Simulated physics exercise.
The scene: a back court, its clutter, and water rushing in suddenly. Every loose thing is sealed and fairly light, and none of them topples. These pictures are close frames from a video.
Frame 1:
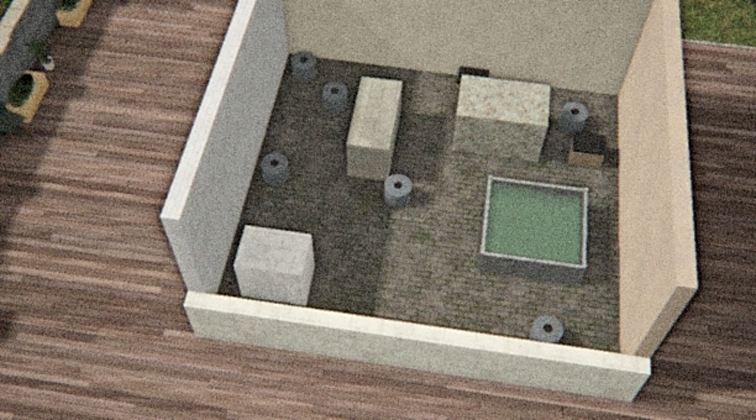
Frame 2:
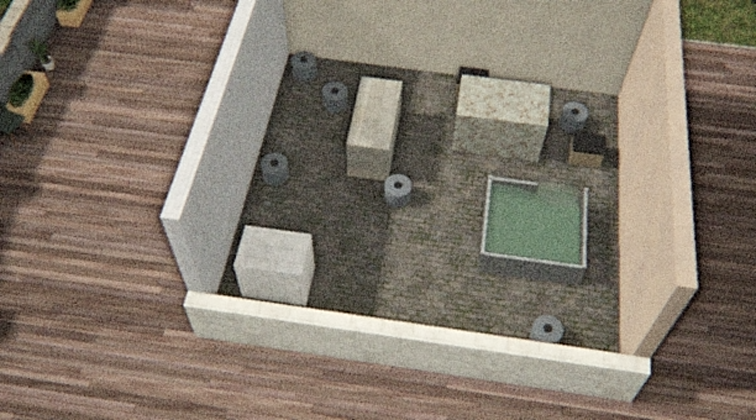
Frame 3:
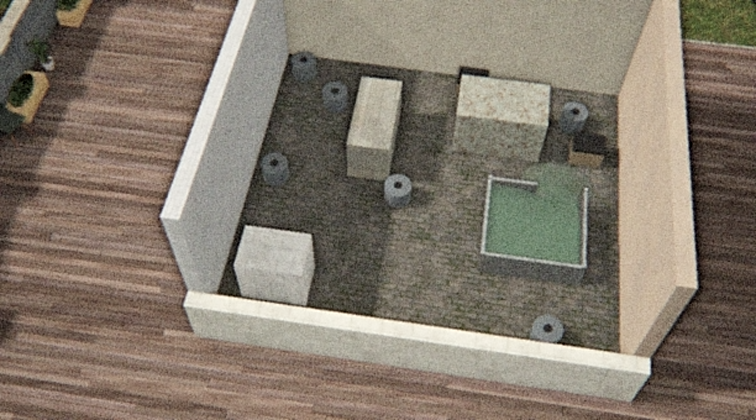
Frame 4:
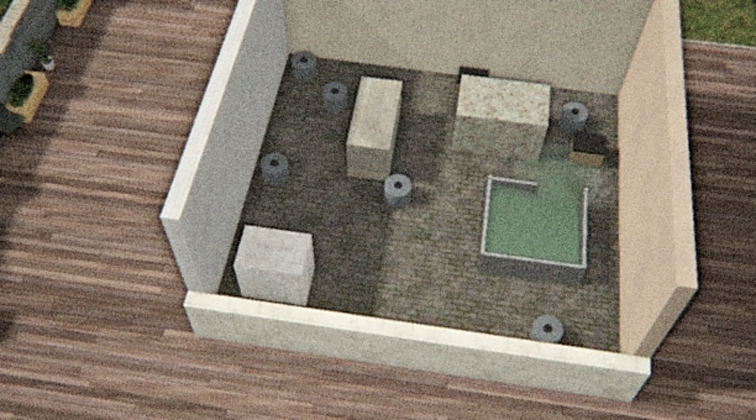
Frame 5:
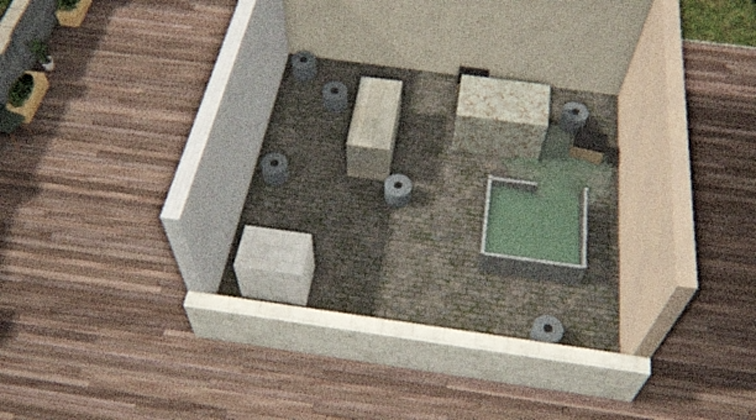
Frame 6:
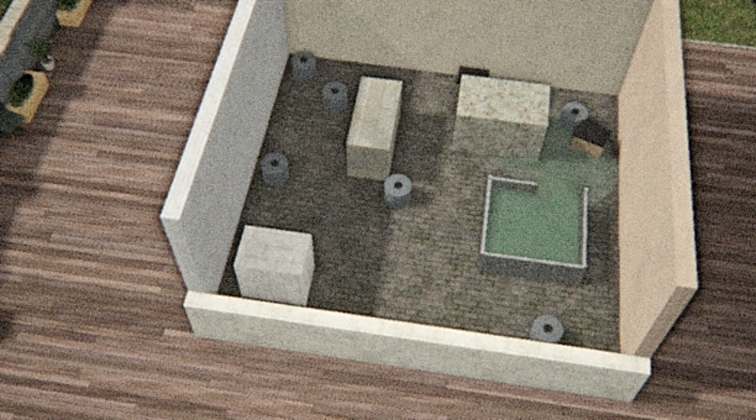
Green water escapes from a raised basin in a walled court of dark paving, seen from high above with brown planking outside. Pale blocks stand at the back and front left, small grey cylinders are scattered about, and a little brown chest sits near the right wall. Through a gap in the basin's far rim, the water spreads toward the chest, which then shifts slightly backward and turns, while the camera stays still.
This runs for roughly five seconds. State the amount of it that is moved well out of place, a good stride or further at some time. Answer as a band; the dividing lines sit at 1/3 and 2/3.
1/3 to 2/3.
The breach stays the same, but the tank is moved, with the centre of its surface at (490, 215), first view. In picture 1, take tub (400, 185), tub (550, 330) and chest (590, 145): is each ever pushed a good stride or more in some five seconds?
The three, one by one: Past that mark, short of that and past that mark.
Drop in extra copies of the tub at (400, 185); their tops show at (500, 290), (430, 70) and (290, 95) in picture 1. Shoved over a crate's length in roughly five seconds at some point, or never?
Results - 1: Doesn't go far; 2: Ends up far away; 3: Doesn't go far.
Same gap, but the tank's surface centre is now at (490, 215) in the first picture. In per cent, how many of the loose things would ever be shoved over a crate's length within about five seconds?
About 50 per cent.
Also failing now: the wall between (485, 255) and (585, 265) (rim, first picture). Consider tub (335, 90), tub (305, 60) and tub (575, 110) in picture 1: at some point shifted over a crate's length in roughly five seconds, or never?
Results in order: Stayed short / stayed short / cleared that distance.
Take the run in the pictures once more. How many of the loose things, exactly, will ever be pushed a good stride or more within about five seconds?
That makes 3.
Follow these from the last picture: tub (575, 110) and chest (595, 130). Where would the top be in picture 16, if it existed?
Near (594, 78) and (608, 100).
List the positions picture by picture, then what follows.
A chest at (589, 143), on the bottom; a tub at (575, 112) rests on the ground; 0 of 8 have shifted, in the first picture.
A chest at (589, 143), on the bottom; a tub at (575, 112), on the bottom; 0 of 8 have shifted, in the second picture.
A chest at (589, 143) rests on the ground; a tub at (575, 112) rests on the ground; 0 of 8 have shifted, in the third picture.
A chest at (589, 143), on the bottom; a tub at (575, 112), on the bottom; 0 of 8 have shifted, in the fourth picture.
A chest at (591, 139), on the bottom, close to its start; a tub at (575, 112), on the bottom; 1 of 8 have shifted, in the fifth picture.
A chest at (593, 132), on the bottom, close to its start; a tub at (575, 112), on the bottom; 1 of 8 have shifted, in the sixth picture.
A moment on, 1 of 8 are well off their spots; 0 afloat.
Next, 2 of 8 are well off their spots; 2 afloat.
Later, 2 of 8 are well off their spots; 2 afloat.
In the end, 2 of 8 are well off their spots, and 3 have been at some point; 3 afloat.
